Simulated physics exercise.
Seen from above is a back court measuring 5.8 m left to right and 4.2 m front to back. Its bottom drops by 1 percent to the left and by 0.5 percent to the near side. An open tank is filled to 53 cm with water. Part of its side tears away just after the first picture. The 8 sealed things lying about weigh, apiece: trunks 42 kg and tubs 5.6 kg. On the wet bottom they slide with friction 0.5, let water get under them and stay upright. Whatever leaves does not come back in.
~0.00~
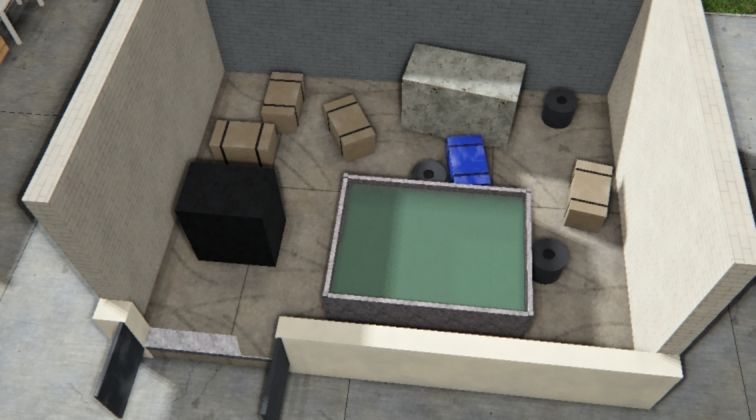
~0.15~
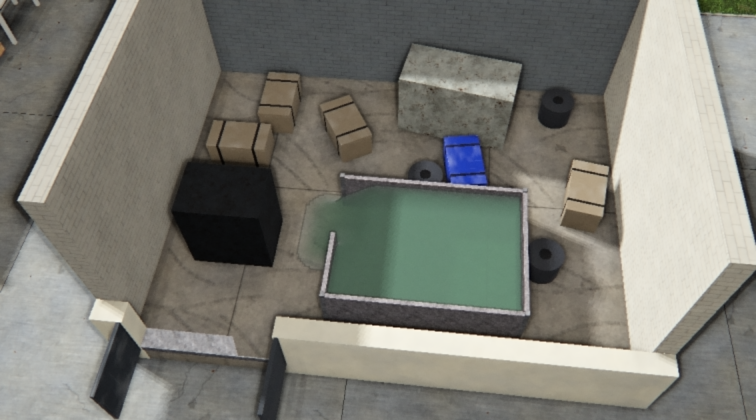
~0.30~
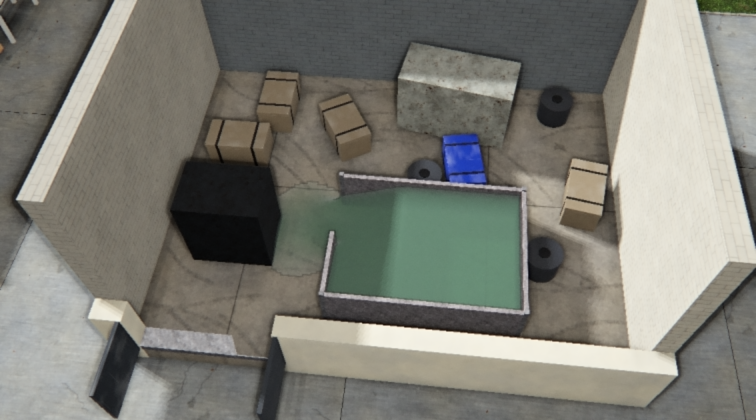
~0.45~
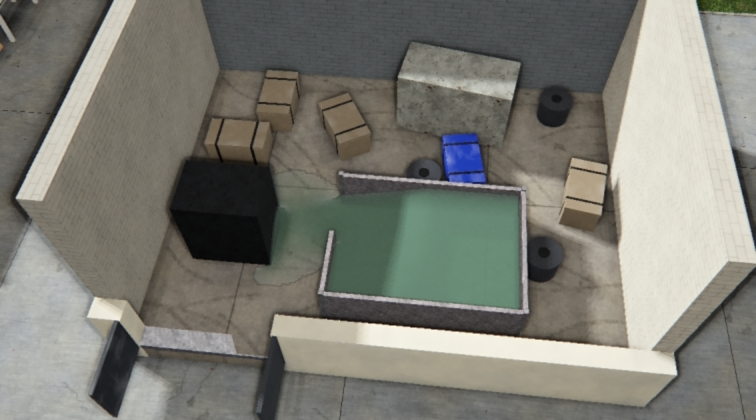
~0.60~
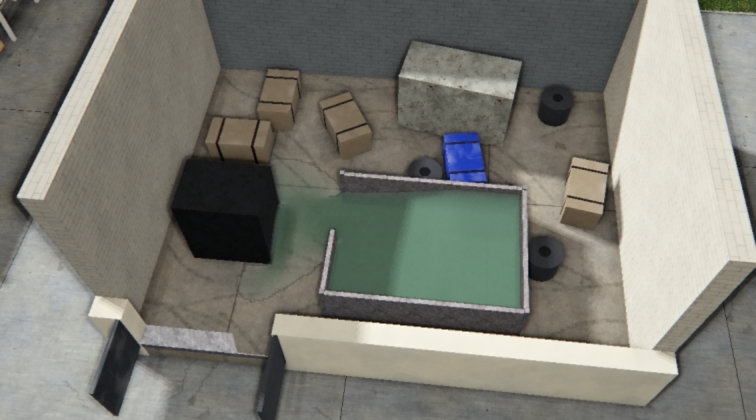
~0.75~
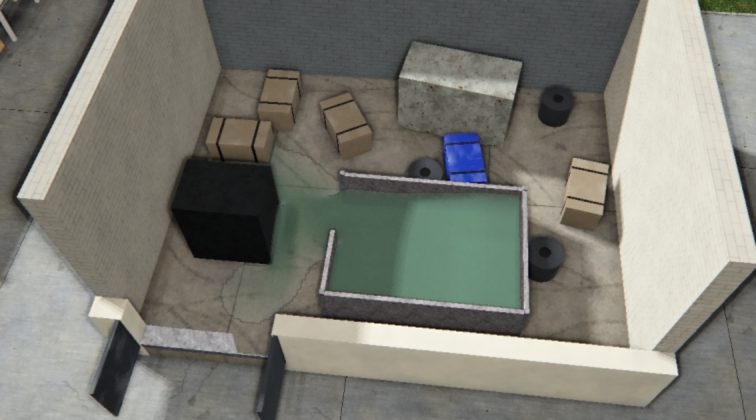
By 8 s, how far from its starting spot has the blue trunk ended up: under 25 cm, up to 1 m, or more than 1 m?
It keeps its spot.
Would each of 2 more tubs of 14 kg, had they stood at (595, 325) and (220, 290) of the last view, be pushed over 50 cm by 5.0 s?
Order kept: Falls short, falls short.
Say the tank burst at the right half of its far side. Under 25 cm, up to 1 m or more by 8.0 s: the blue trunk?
Outcome for the blue trunk: It is borne far off.
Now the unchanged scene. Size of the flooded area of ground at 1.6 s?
Around 10.0 m2 of it.
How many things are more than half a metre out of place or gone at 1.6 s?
At that moment it comes to 0.
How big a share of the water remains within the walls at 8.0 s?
Still held: Near 74 %.
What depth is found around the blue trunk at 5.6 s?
Around 0 cm.
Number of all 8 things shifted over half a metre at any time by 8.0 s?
All told, that gives 2.
After 1.6 s the blue trunk is near (465, 158), 0.0 m from its start, aground; 0 of 8 are out; 0 afloat.
After 3.6 s the blue trunk is near (465, 158), 0.0 m from its start, aground; 0 of 8 are out; 1 afloat.
After 5.6 s the blue trunk is near (465, 158), 0.0 m from its start, aground; 0 of 8 are out; 0 afloat.
After 8.0 s the blue trunk is near (465, 158), 0.0 m from its start, aground; 0 of 8 are out; 1 afloat.
